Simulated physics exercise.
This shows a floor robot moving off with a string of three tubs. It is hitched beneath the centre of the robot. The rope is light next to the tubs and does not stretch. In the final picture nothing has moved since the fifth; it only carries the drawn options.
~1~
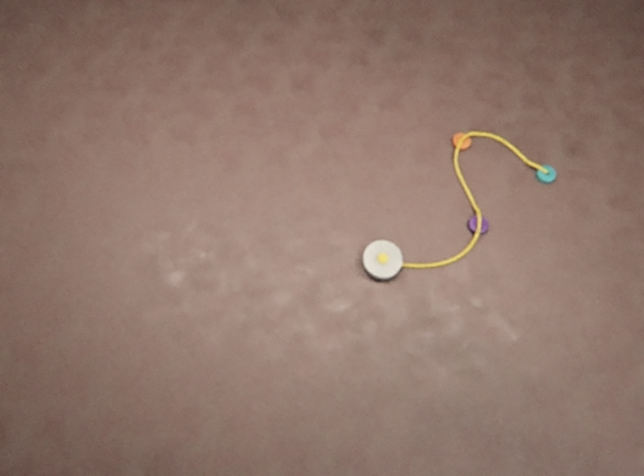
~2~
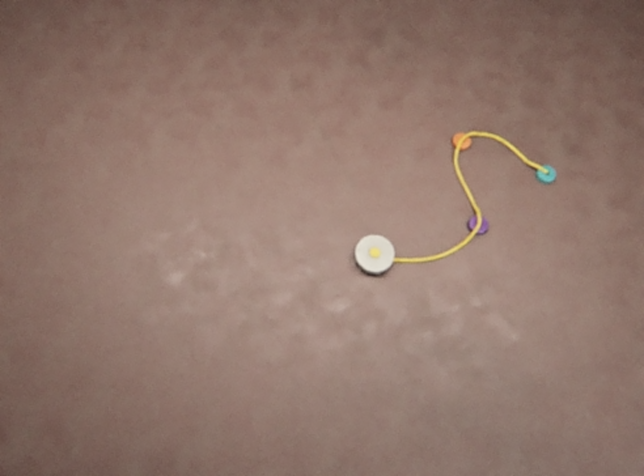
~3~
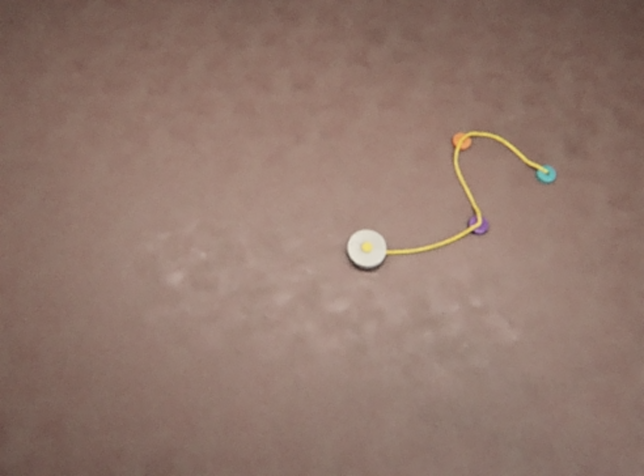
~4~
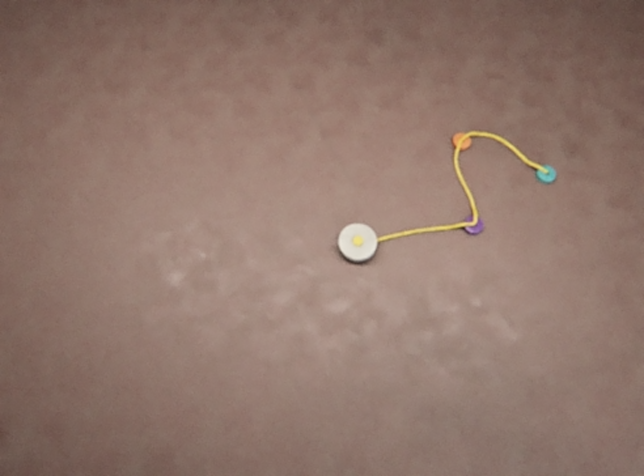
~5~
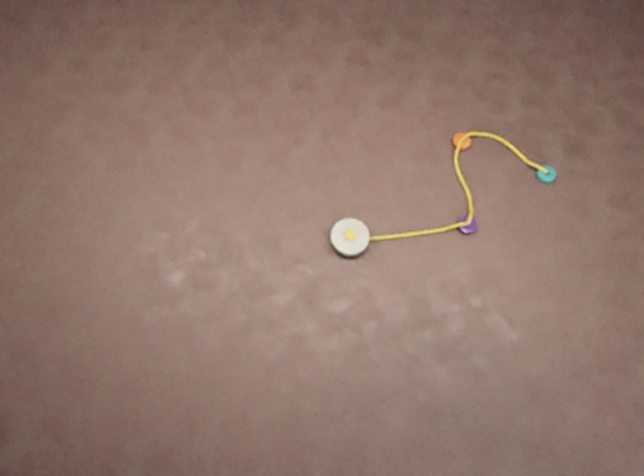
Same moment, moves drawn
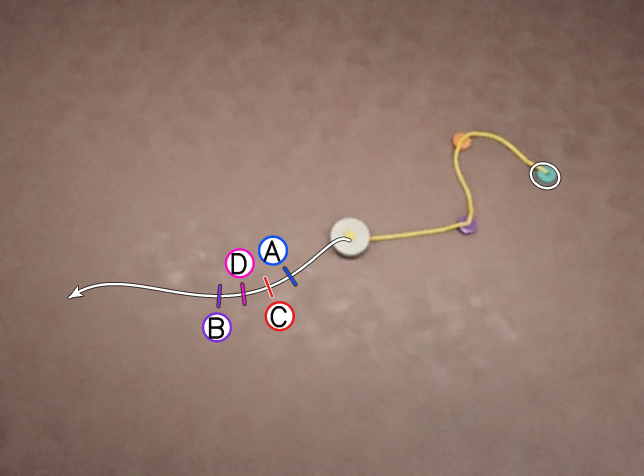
A round white robot crept up and to the left, pulling its yellow string straighter until the purple tub started sliding left too, while the orange and turquoise tubs stayed still.
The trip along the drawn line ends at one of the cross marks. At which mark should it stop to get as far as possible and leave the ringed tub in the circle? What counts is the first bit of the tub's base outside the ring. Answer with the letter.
At C, and not beyond.
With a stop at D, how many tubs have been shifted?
By then, three.
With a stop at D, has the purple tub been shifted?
Yes.
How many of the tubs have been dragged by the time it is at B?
Three.
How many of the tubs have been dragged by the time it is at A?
Two.
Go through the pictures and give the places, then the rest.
The first frame shows turquoise tub (546, 174); orange tub (462, 141); purple tub (478, 225).
The second frame shows robot (374, 255); turquoise tub (546, 174).
The third frame shows robot (367, 250); purple tub (478, 225).
The fourth frame shows robot (358, 243); purple tub (474, 225); orange tub (462, 141).
The fifth frame shows robot (350, 238); purple tub (467, 225); orange tub (462, 141); turquoise tub (546, 174).
On the marked copy, A at (290, 276); B at (219, 296); C at (269, 287); D at (244, 294); the ring at (545, 176); the route from (350, 240) via (214, 296) to (69, 298).
Following C. Soon after the start, robot (321, 250); turquoise tub (546, 174); orange tub (462, 141); purple tub (435, 222).
Later, robot (295, 271); turquoise tub (546, 174); orange tub (458, 149); purple tub (397, 213).
In the end, robot (268, 285); turquoise tub (546, 174); orange tub (444, 168); purple tub (369, 222); the ringed tub at the far end is still in its ring.
As for the rest, A is safe but short; B drags the last tub to (517, 177); D drags the last tub to (535, 174).
